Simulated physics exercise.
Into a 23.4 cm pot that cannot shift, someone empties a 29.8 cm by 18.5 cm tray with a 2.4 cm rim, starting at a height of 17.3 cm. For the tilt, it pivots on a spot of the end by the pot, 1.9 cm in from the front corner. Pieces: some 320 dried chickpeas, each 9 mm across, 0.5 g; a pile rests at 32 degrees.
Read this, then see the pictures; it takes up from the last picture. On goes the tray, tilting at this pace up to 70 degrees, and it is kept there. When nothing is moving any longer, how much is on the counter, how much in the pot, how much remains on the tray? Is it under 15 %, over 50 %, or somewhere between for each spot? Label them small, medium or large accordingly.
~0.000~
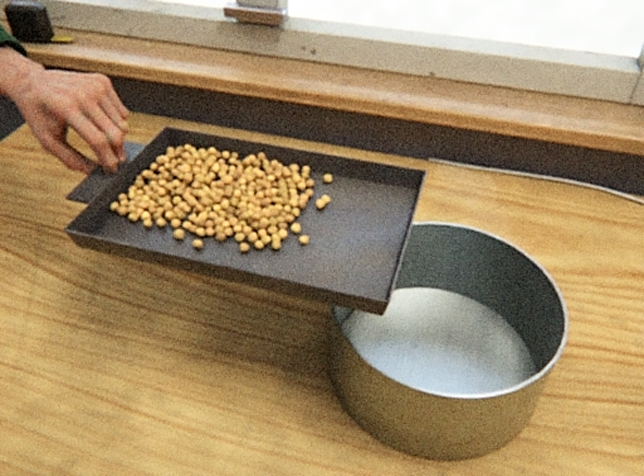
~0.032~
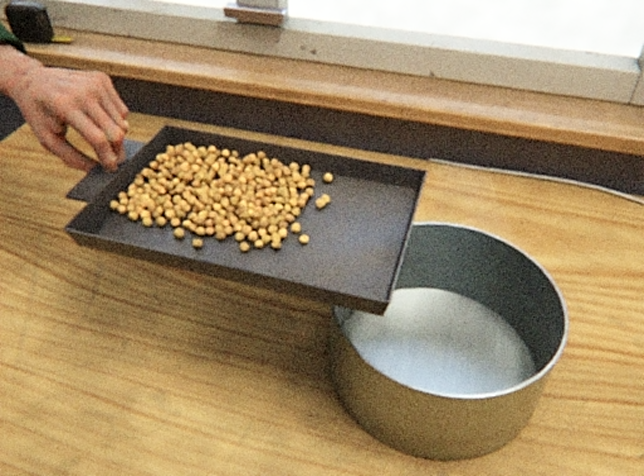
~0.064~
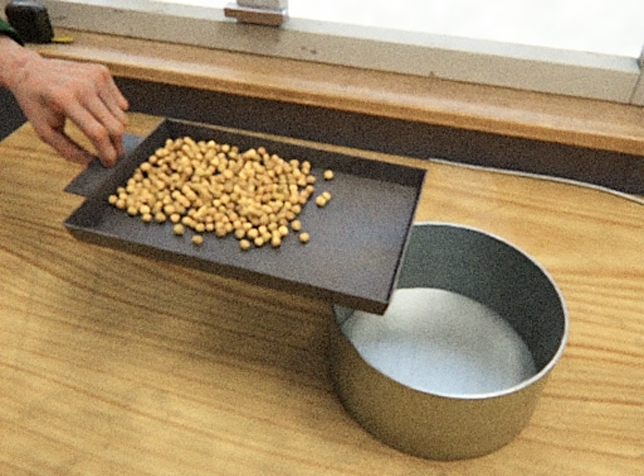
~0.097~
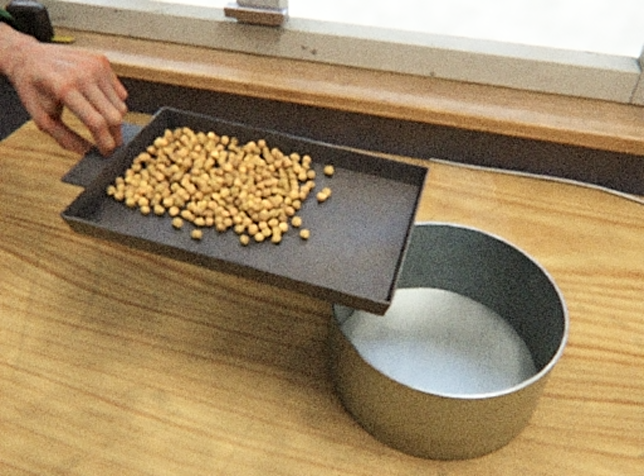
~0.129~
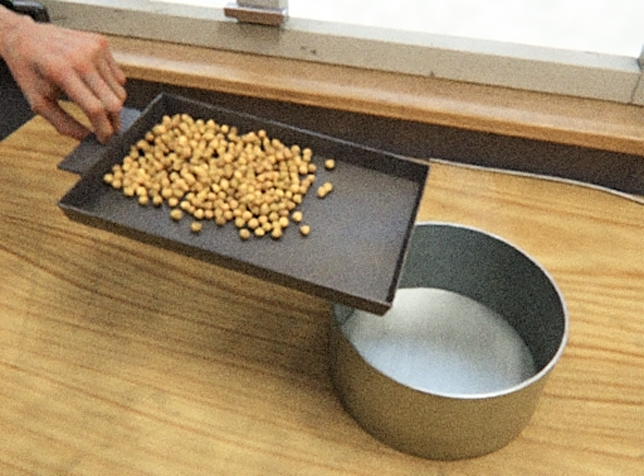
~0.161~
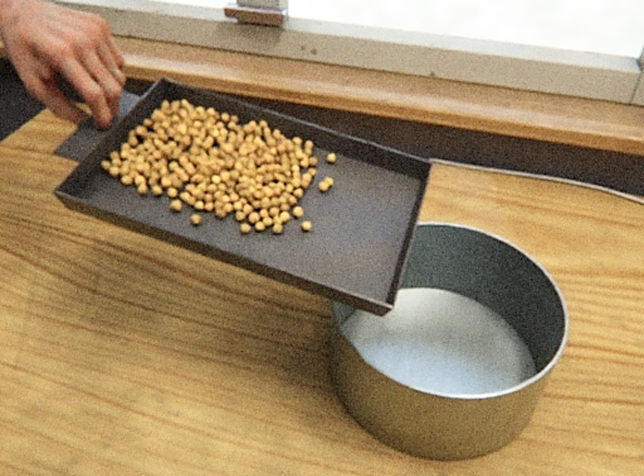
Counter - medium, pot - medium, tray - medium.
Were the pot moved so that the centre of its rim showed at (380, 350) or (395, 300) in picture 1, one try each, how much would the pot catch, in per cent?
In order, about 55 and about 40 per cent.
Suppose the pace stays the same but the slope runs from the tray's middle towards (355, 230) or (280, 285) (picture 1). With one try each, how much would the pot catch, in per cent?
That would be close to 60 per cent and then close to 0 per cent.
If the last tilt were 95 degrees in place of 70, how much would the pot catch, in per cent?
Around 65 per cent, then.
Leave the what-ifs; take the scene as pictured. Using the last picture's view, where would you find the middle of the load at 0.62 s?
Load centre: About (371, 219) px.
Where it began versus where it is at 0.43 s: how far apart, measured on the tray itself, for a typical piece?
Roughly 2 cm.
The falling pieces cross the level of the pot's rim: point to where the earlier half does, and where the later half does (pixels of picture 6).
Around (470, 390), then around (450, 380).
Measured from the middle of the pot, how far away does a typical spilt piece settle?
I'd say close to 24 centimetres.
Then, at 0.43 s, tilt 40 degrees; the tray holds 100 %, the pot 0 %.
Then, at 0.62 s, tilt 61 degrees; the tray holds 100 %, the pot 0 %.
Then, at 0.92 s, tilt 70 degrees; the tray holds 35 %, the pot 30 %.
By 2.1 s all is still; counter 30 %, pot 40 %, tray 30 %.
